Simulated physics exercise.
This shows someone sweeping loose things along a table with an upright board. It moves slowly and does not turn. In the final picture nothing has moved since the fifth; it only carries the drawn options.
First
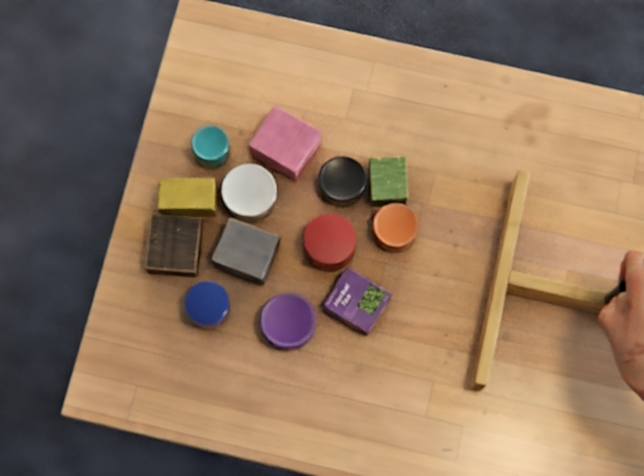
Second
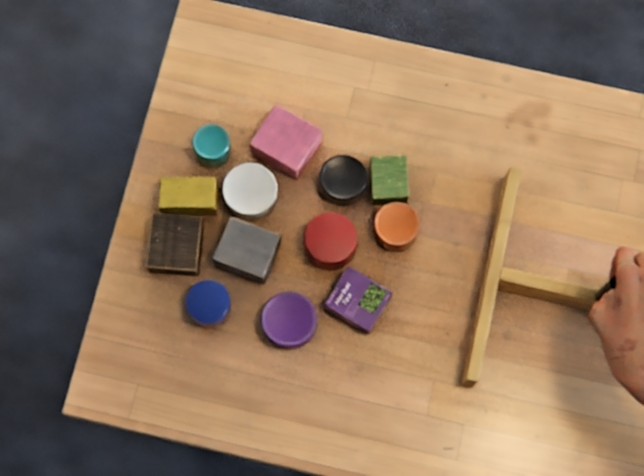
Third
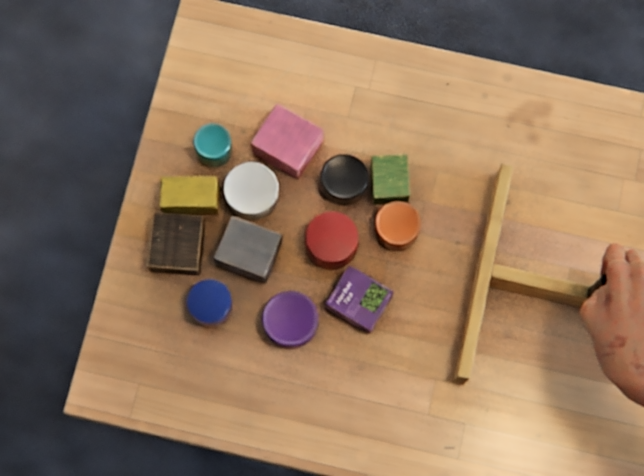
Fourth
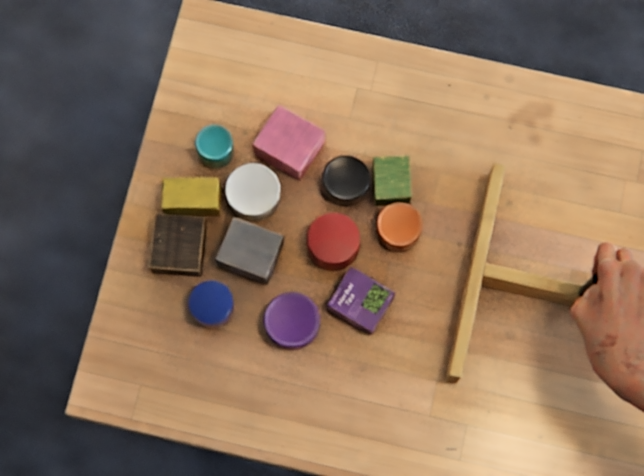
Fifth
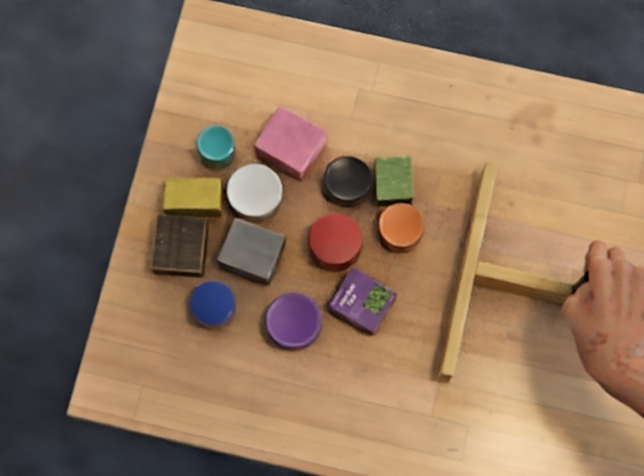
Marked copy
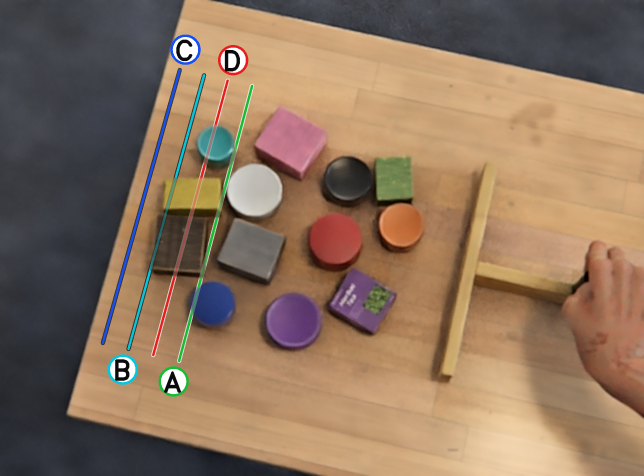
A hand slowly slid an upright wooden board on a handle leftward across the table, toward a cluster of colourful tubs, blocks and a purple packet, which stayed in place, untouched by the board.
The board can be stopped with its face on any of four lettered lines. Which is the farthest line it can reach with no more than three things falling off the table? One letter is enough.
No farther than A.
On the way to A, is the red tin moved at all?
Yes.
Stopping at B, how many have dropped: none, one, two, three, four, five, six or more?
By then, six or more.
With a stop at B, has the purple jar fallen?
By then, no.
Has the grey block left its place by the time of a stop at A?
By then, yes.
On the copy, A at (217, 220); B at (167, 208); C at (142, 203); D at (192, 214).
On A. First, board (379, 246); purple jar (277, 325); green block (370, 175).
Then, board (288, 225); black block (144, 241); yellow block (165, 195).
Finally, board (219, 209); black block over the edge; turquoise tub over the edge; three fallen.
By contrast, B drops seven; C drops twelve; D drops six.
